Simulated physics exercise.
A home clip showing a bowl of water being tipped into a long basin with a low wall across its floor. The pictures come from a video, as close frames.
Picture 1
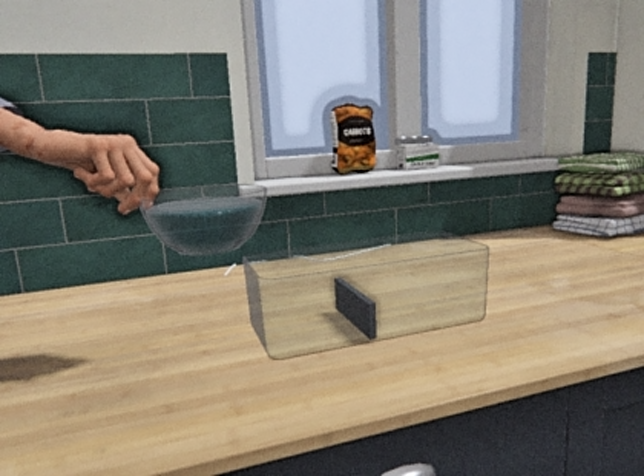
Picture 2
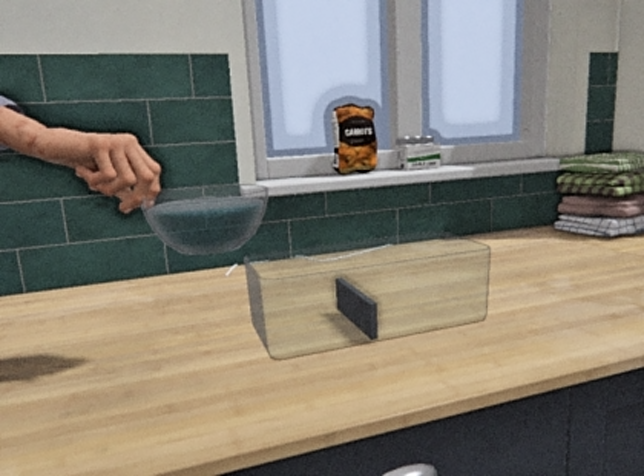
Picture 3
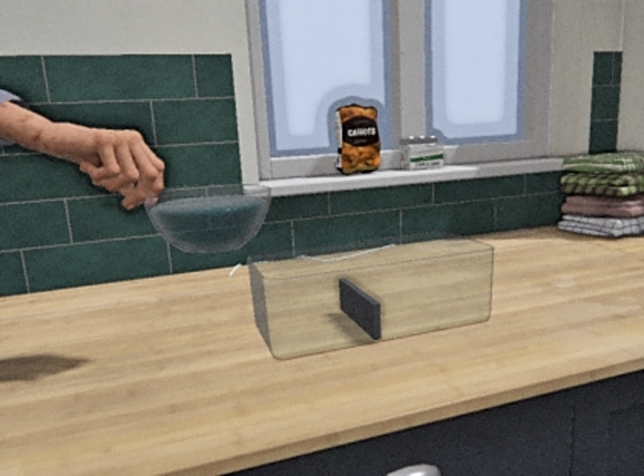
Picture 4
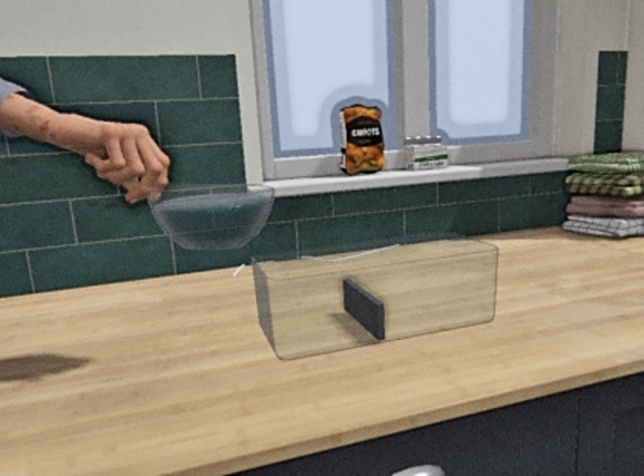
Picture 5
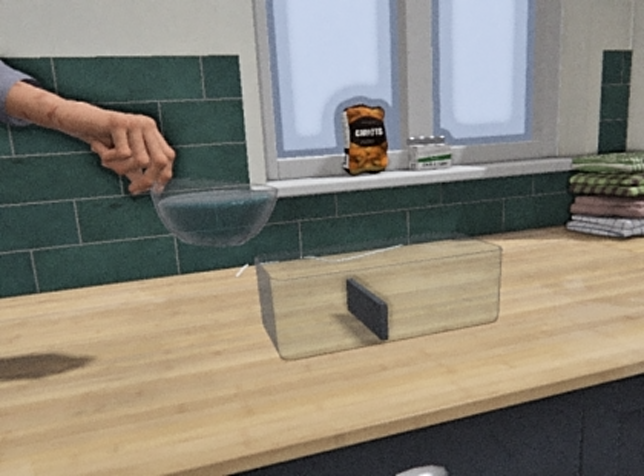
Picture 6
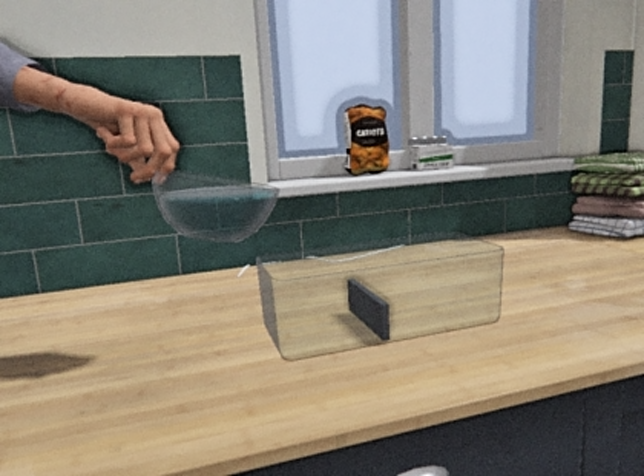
A hand reaching in from the left holds a clear glass bowl of water above a pale wooden kitchen counter, seen from the front and slightly above. To its right sits a long transparent basin with a low dark wall inside, before green tiles, a window sill with an orange-and-black packet, and folded cloths. The hand gradually tilts the bowl slightly rightward while the view shifts a little left.
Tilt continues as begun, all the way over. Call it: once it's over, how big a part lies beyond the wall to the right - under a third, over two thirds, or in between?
Under a third.
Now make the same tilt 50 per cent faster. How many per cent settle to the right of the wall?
Near 30 %.
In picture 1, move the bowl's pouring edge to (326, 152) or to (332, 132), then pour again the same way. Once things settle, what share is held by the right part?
About 95 per cent, then about 95 per cent.
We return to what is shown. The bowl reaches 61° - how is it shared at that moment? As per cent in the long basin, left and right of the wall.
You'd find 15 per cent on the left and 0 per cent on the right.
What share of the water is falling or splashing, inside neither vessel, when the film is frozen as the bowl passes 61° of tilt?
Around 35 in a hundred, more or less.
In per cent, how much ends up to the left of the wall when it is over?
I'd put it at about 90 per cent.
A moment on, the bowl is tipped part way and 51 per cent is still to pour, 15 is left of the wall and 0 right of it.
Next, the bowl is tipped on its side and 4 per cent is still to pour, 74 is left of the wall and 10 right of it.
Then the bowl is tipped on its side and 0 per cent is still to pour, 88 is left of the wall and 11 right of it.
Later the bowl is tipped on its side and 0 per cent is still to pour, 88 is left of the wall and 11 right of it.
In the end 88 per cent lies left of the wall, 11 right of it and 1 outside.
